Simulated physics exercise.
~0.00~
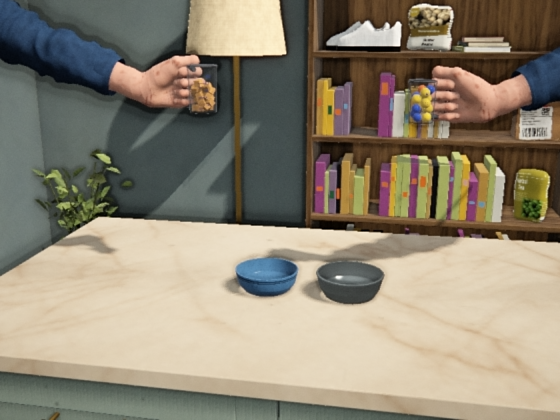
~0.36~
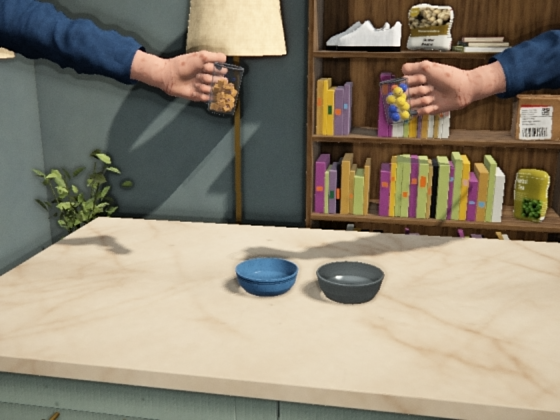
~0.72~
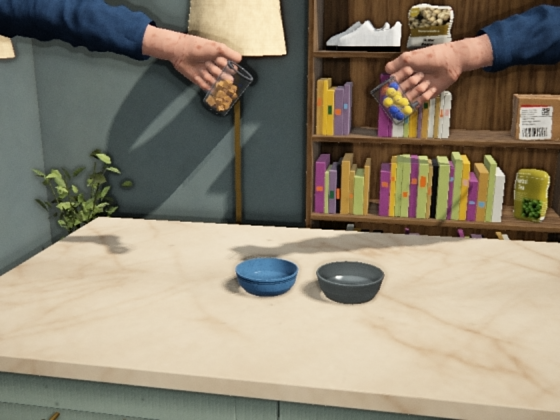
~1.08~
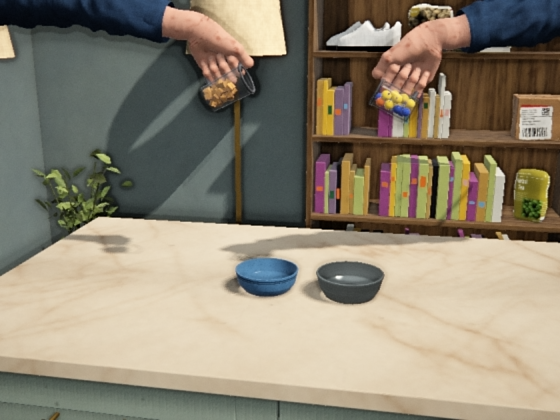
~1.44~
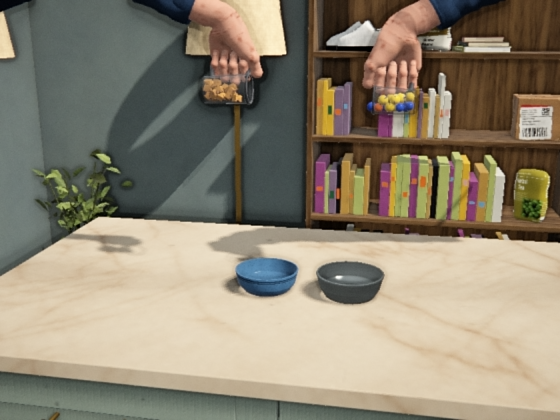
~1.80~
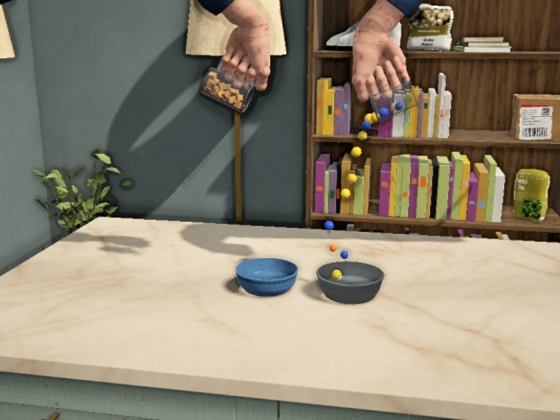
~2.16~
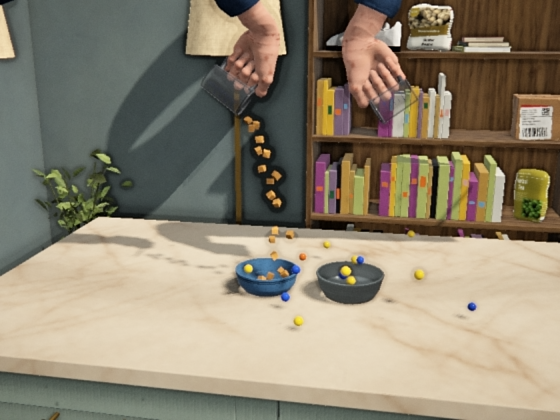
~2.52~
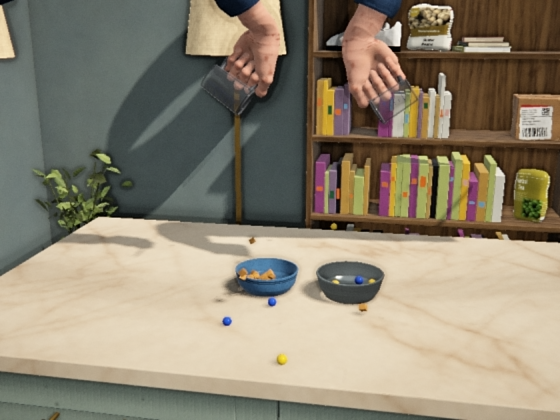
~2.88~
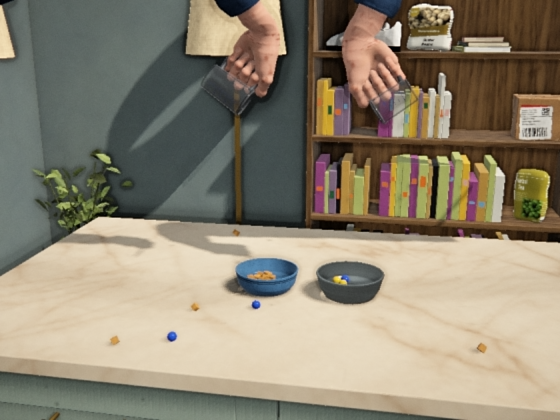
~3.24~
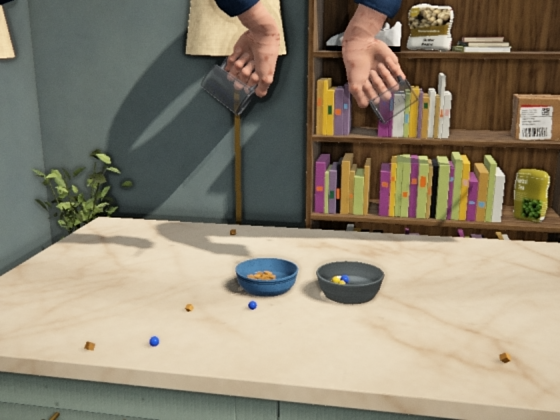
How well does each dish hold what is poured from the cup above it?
Neither dish keeps everything in. The blue dish on the left holds most of its brown chunks but loses some, while the gray dish on the right keeps only a few of its balls.
